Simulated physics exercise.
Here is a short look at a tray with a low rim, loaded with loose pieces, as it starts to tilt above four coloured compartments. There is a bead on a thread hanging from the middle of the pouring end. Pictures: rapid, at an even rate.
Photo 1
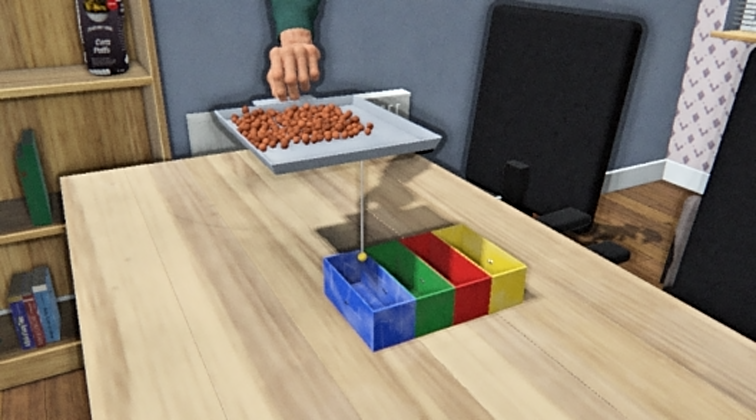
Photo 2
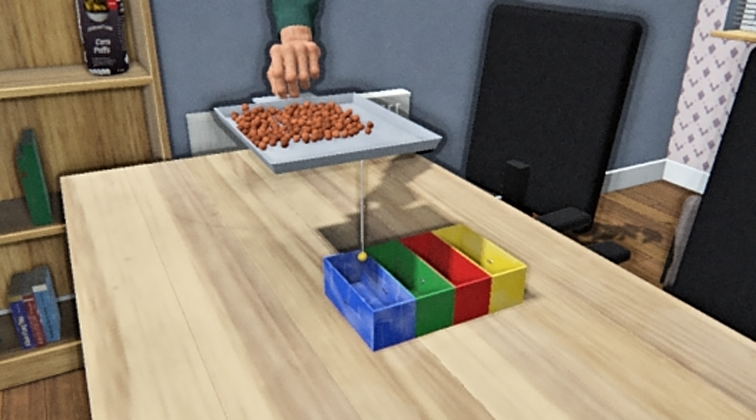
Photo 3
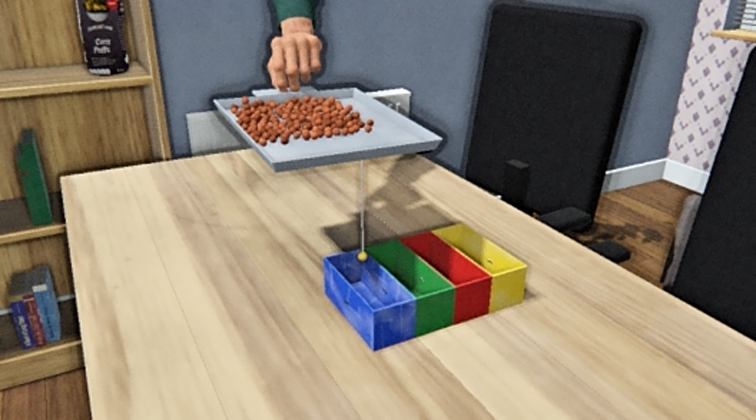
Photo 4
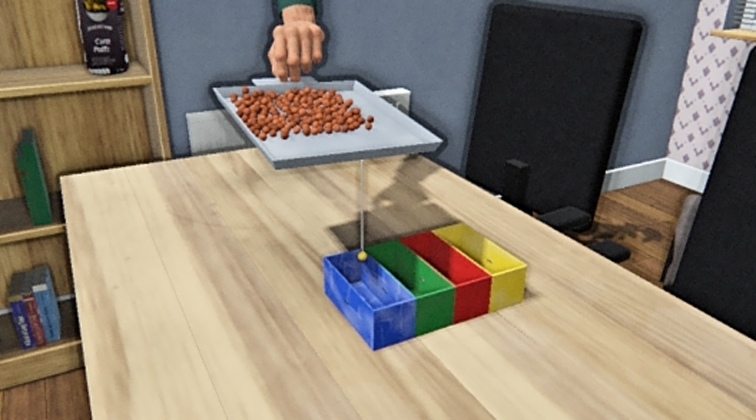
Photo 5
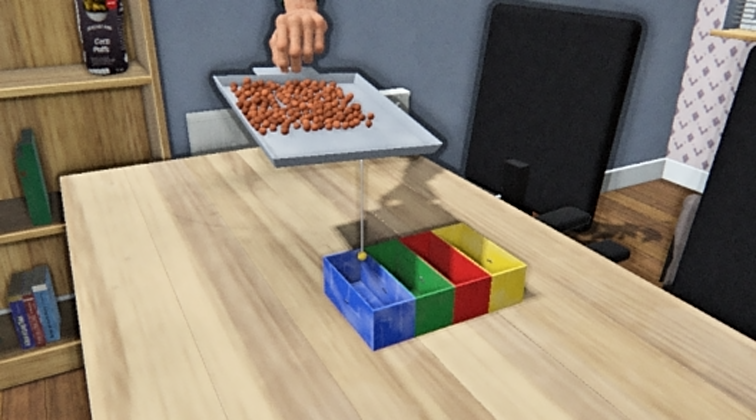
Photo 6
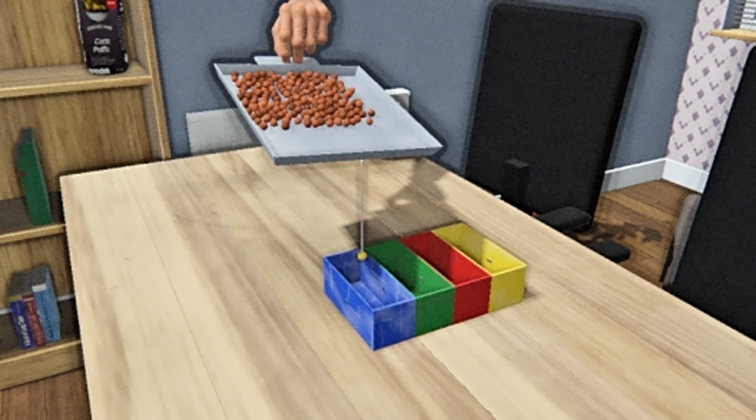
The clip shows a hand at the back of a low-rimmed tray of reddish-brown clay pellets, gradually tilting it toward its right front corner above blue, green, red and yellow compartments, while a bead hangs on a thread below.
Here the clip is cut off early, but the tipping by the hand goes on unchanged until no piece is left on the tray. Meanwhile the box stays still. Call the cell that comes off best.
The red cell comes off best.
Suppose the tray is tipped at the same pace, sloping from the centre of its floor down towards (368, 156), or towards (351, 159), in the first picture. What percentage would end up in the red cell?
20 % and 10 %.
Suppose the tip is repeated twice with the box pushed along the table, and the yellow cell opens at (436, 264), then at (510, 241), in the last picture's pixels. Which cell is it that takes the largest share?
Yellow; green.
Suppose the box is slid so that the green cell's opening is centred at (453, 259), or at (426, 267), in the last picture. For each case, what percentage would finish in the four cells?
Result: 80 % and 90 %.
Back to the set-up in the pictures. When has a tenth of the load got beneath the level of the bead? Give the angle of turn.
I'd say it is tilted about 60°.
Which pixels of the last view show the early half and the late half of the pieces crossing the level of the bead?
Early half: (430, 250); late half: (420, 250).
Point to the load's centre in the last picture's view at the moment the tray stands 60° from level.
Around (393, 139).
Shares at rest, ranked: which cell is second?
Second: The green one.
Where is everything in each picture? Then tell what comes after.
The first frame shows corners of the pouring end at (275, 162) and (435, 136), level; middle of the load at (302, 125), clay pellets; bead on its thread at (362, 257); blue cell at (394, 322); green cell at (435, 309); red cell at (472, 297); yellow cell at (508, 287).
The second frame shows corners of the pouring end at (275, 161) and (436, 137), level; middle of the load at (302, 123).
The third frame shows corners of the pouring end at (276, 160) and (436, 138), tipped barely, lowest at the right corner; middle of the load at (302, 118).
The fourth frame shows corners of the pouring end at (276, 157) and (436, 140), tipped a little, lowest at the right corner; middle of the load at (302, 112).
The fifth frame shows corners of the pouring end at (277, 156) and (436, 142), tipped a little, lowest at the right corner; middle of the load at (303, 105).
The sixth frame shows corners of the pouring end at (278, 154) and (436, 144), tipped clearly, lowest at the right corner; middle of the load at (304, 98); blue cell at (394, 321); green cell at (434, 308); red cell at (472, 296); yellow cell at (507, 285).
Soon, tray tipped steeply; most on the tray; a small part in the red cell; a stray few in the yellow cell; a stray few in the green cell; a small part falling or outside the box.
A while on, tray tipped right over; about half on the tray; a small part in the red cell; a small part in the green cell; a stray few in the yellow cell; a stray few in the blue cell; a small part falling or outside the box.
Towards the end, tray tipped past a quarter turn; about half in the red cell; about a third in the green cell; a small part in the blue cell; a small part in the yellow cell; a stray few falling or outside the box.
Finally, tray tipped past a quarter turn; about half in the red cell; about a third in the green cell; a small part in the blue cell; a small part in the yellow cell; a stray few outside the box.
